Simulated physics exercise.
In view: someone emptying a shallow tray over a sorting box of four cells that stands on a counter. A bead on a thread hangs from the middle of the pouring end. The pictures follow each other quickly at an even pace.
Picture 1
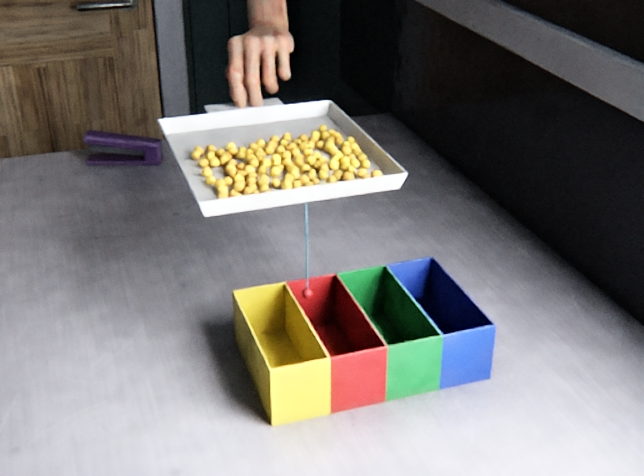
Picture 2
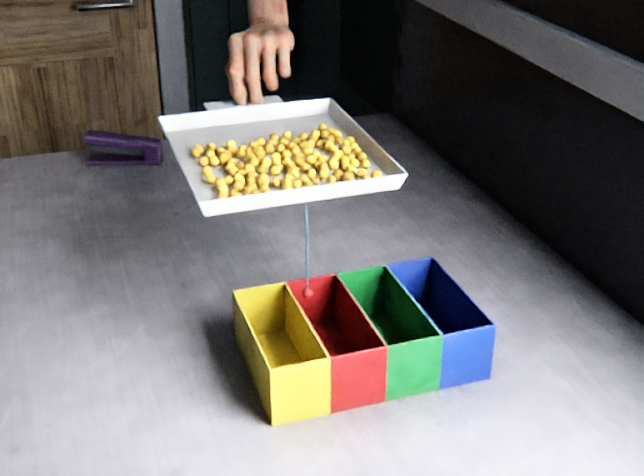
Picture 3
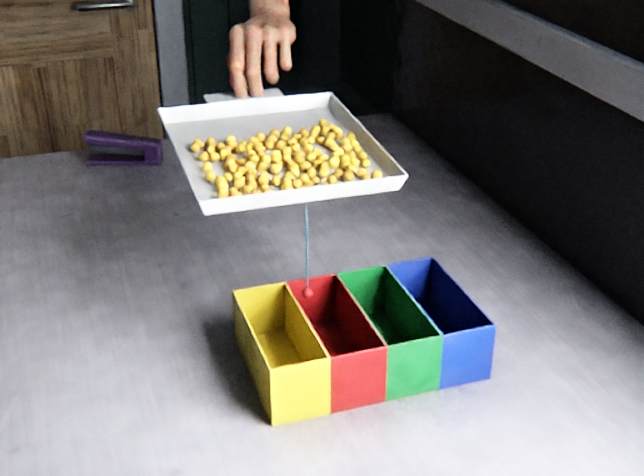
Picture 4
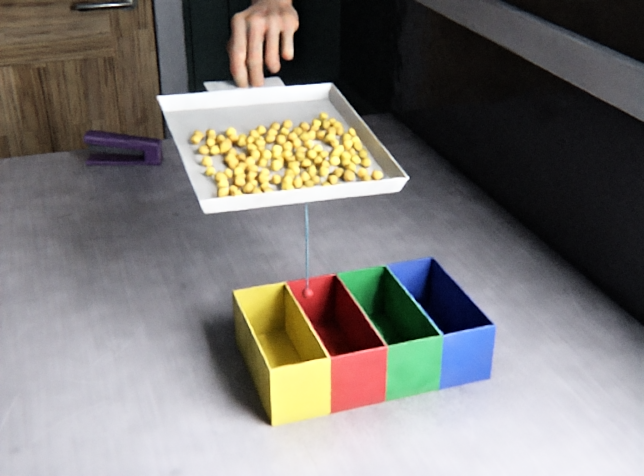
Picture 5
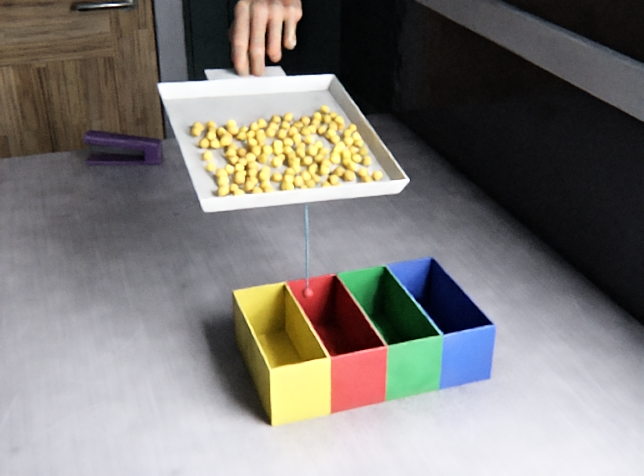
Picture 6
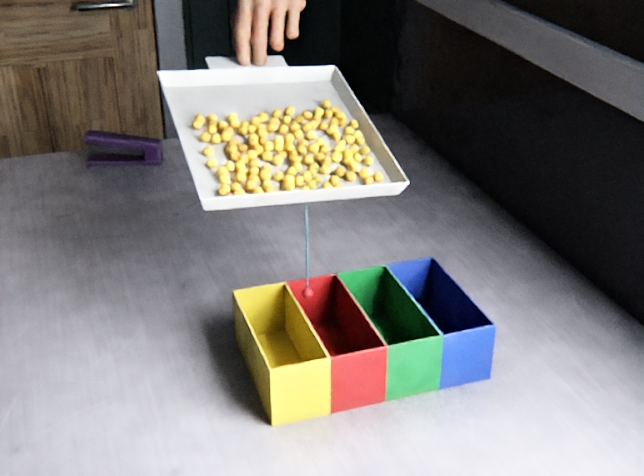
A shallow white tray of yellow corn puffs starts out nearly level above a box with yellow, red, green and blue cells, a bead hanging on a thread beneath it. The hand behind it slowly raises the back, and the tray tilts slightly toward its front right corner.
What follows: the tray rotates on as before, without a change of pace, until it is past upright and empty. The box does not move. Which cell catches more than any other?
It favours the green compartment.
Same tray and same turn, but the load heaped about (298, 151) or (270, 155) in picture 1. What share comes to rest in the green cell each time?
About 60 and 50 per cent.
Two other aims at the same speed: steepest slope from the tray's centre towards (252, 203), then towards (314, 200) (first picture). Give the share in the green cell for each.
Near 0 % and 30 %.
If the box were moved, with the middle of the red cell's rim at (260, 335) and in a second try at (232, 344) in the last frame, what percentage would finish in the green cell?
Roughly 20 per cent, and 10 per cent.
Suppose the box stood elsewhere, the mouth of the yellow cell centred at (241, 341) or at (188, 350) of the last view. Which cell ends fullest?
First the cell in blue, then the cell in blue.
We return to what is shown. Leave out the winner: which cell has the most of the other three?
In second place: The red cell.
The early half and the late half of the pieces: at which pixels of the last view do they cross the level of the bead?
At about (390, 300), then at (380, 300).
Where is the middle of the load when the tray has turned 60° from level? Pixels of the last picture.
Near (323, 159).
Just after the last frame, tray tipped steeply; every one on the tray.
A moment on, tray tipped right over; about a tenth on the tray; roughly a quarter in the green cell; about a tenth in the red cell; about a tenth in the blue cell; about a tenth in the yellow cell; roughly a quarter falling or outside the box.
Further on, tray tipped past a quarter turn; roughly half in the green cell; roughly a quarter in the red cell; roughly a quarter in the blue cell; about a tenth in the yellow cell; just a few falling or outside the box.
When it is over, tray tipped past a quarter turn; roughly half in the green cell; roughly a quarter in the red cell; roughly a quarter in the blue cell; about a tenth in the yellow cell; just a few outside the box.
